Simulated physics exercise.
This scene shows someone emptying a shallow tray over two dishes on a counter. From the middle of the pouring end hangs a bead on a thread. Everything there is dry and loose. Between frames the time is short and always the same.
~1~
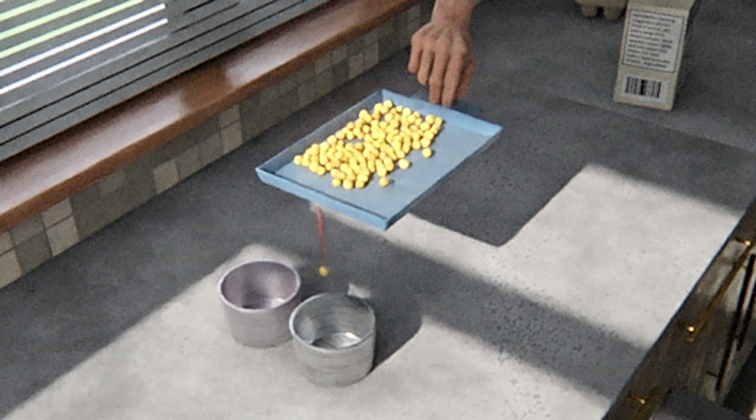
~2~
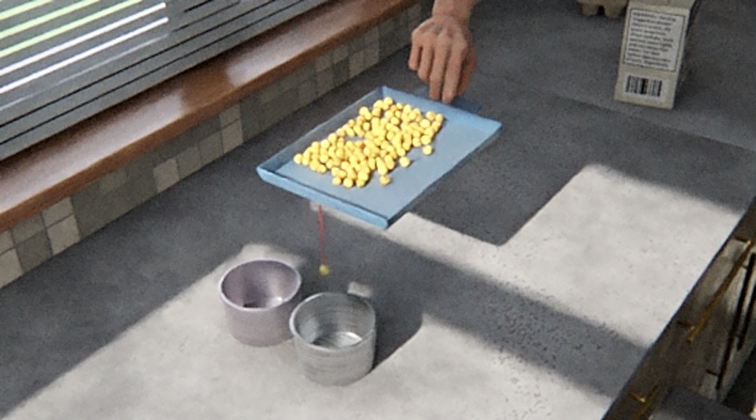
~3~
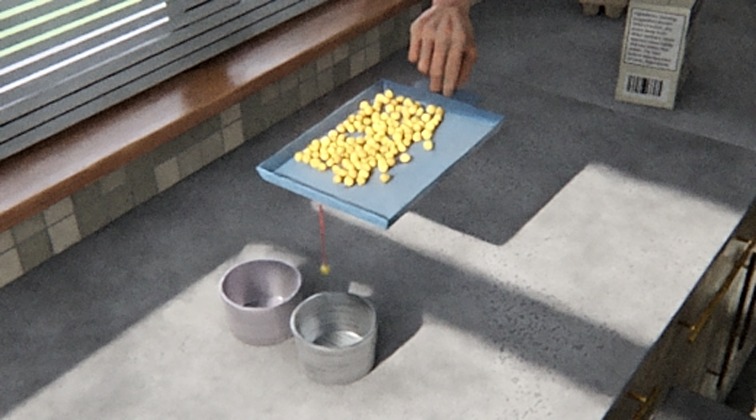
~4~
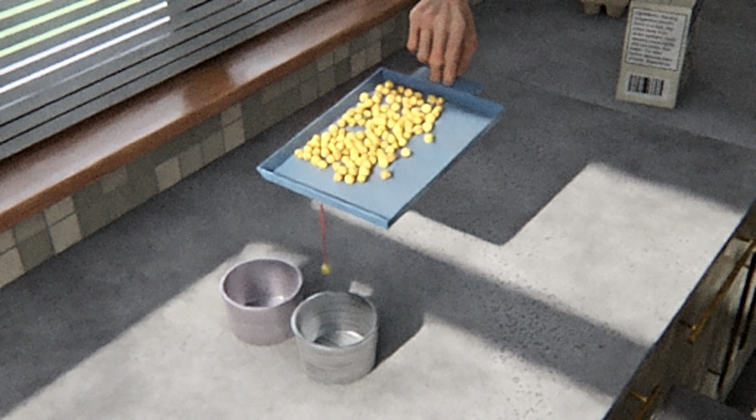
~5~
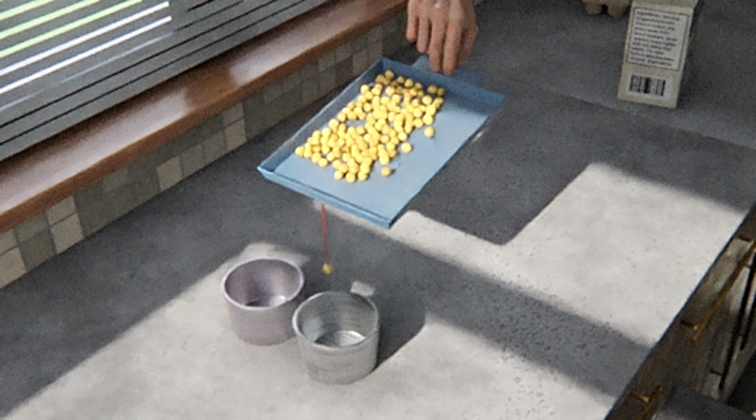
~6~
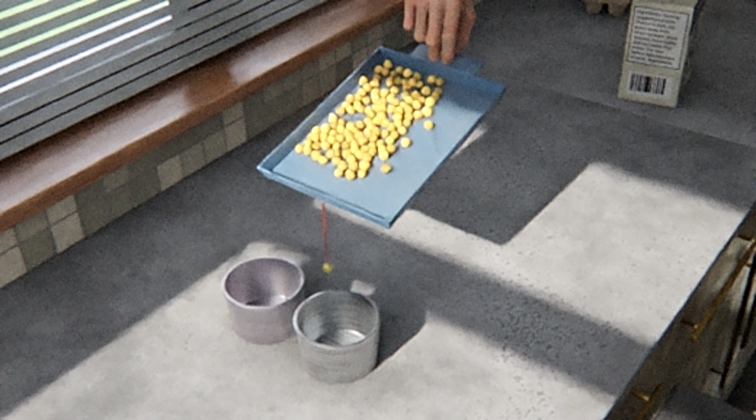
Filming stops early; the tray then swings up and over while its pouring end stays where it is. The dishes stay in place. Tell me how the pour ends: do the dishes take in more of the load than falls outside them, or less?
Majority caught.
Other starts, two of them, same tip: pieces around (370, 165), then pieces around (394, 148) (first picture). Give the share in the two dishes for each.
You'd get near 80 percent first and near 80 percent after that.
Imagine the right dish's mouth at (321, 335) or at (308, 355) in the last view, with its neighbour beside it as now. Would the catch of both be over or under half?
Placing 1: A majority of it. Placing 2: A minority of it.
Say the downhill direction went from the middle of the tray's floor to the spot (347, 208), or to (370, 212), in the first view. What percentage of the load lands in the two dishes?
I'd put it at some 60 % and then some 50 %.
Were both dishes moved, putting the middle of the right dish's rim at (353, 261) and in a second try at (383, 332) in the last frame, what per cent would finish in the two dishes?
Around 0 % followed by around 50 %.
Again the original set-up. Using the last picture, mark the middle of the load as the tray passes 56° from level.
The centre of the load shows up near (322, 165) in the last view.
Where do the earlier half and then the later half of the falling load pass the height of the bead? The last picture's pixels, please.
First half (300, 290); second half (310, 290).
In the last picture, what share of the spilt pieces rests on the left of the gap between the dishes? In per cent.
I'd put it at close to 70 per cent.
Soon after the last picture, tray tipped steeply; nearly all on the tray; a stray few in the air.
A little later, tray tipped right over; nearly all on the tray; a stray few in the right dish; a stray few outside both; a stray few in the air.
Later still, tray tipped past a quarter turn; about a third in the right dish; about a third in the left dish; about a quarter outside both.
At rest, tray tipped past a quarter turn; about a third in the right dish; about a third in the left dish; about a quarter outside both.
